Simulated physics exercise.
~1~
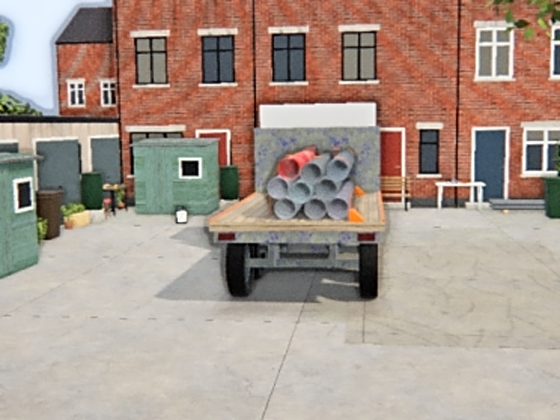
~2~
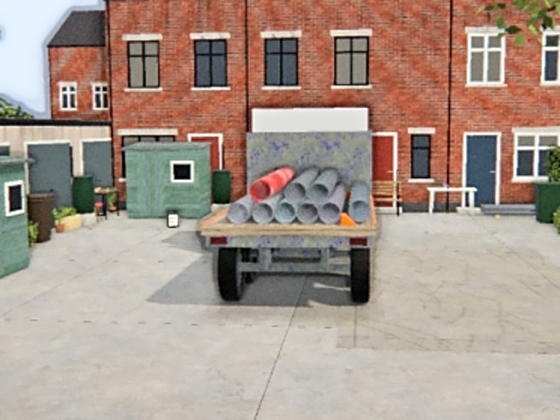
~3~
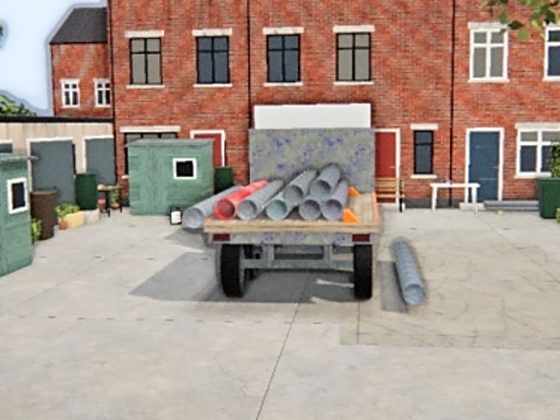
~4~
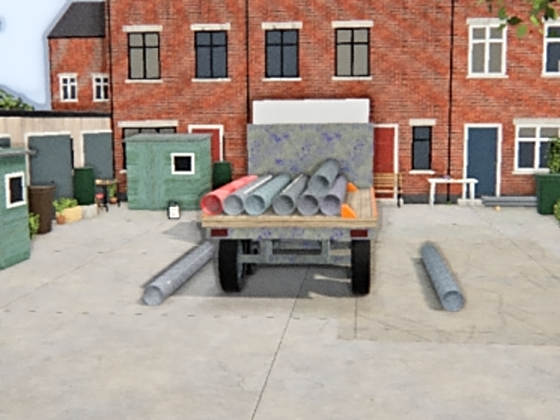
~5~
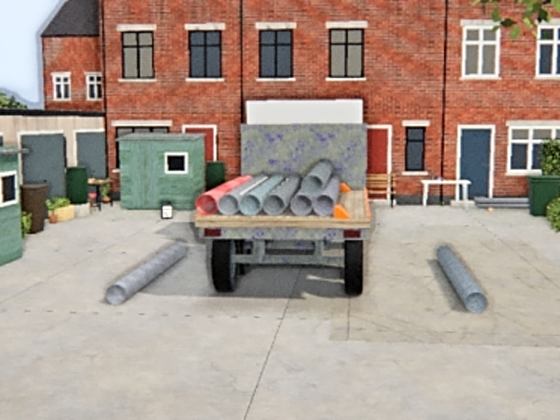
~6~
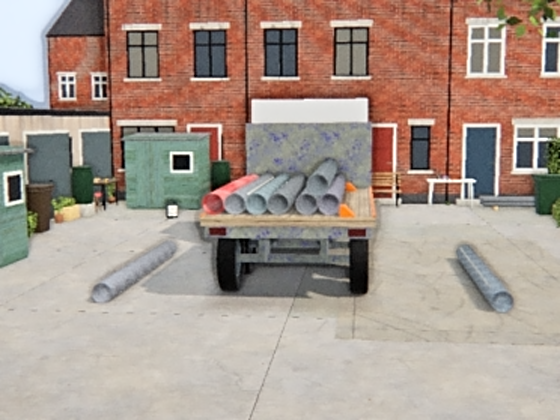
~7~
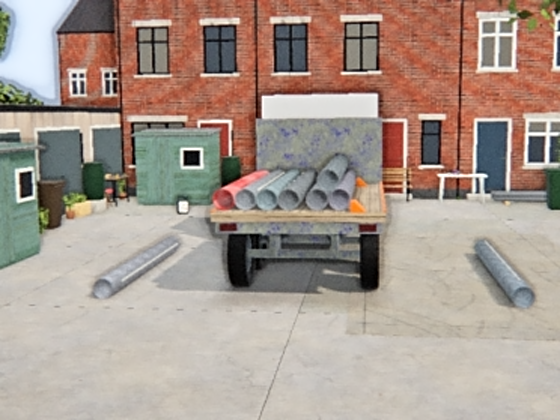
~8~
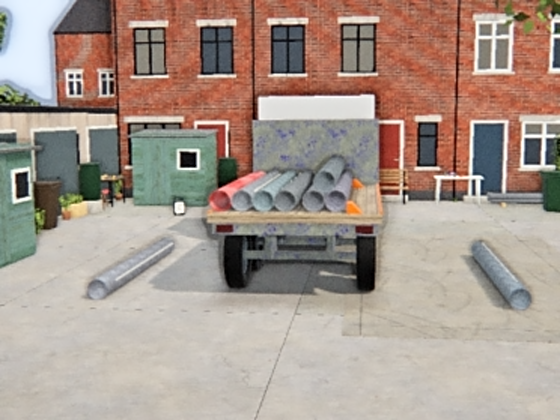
In the video, a stack of grey pipes and one red pipe on a flatbed lorry slumps and spreads, the red one rolling down to the left. One grey pipe drops off each side onto the ground, while the red pipe and the others stay aboard.
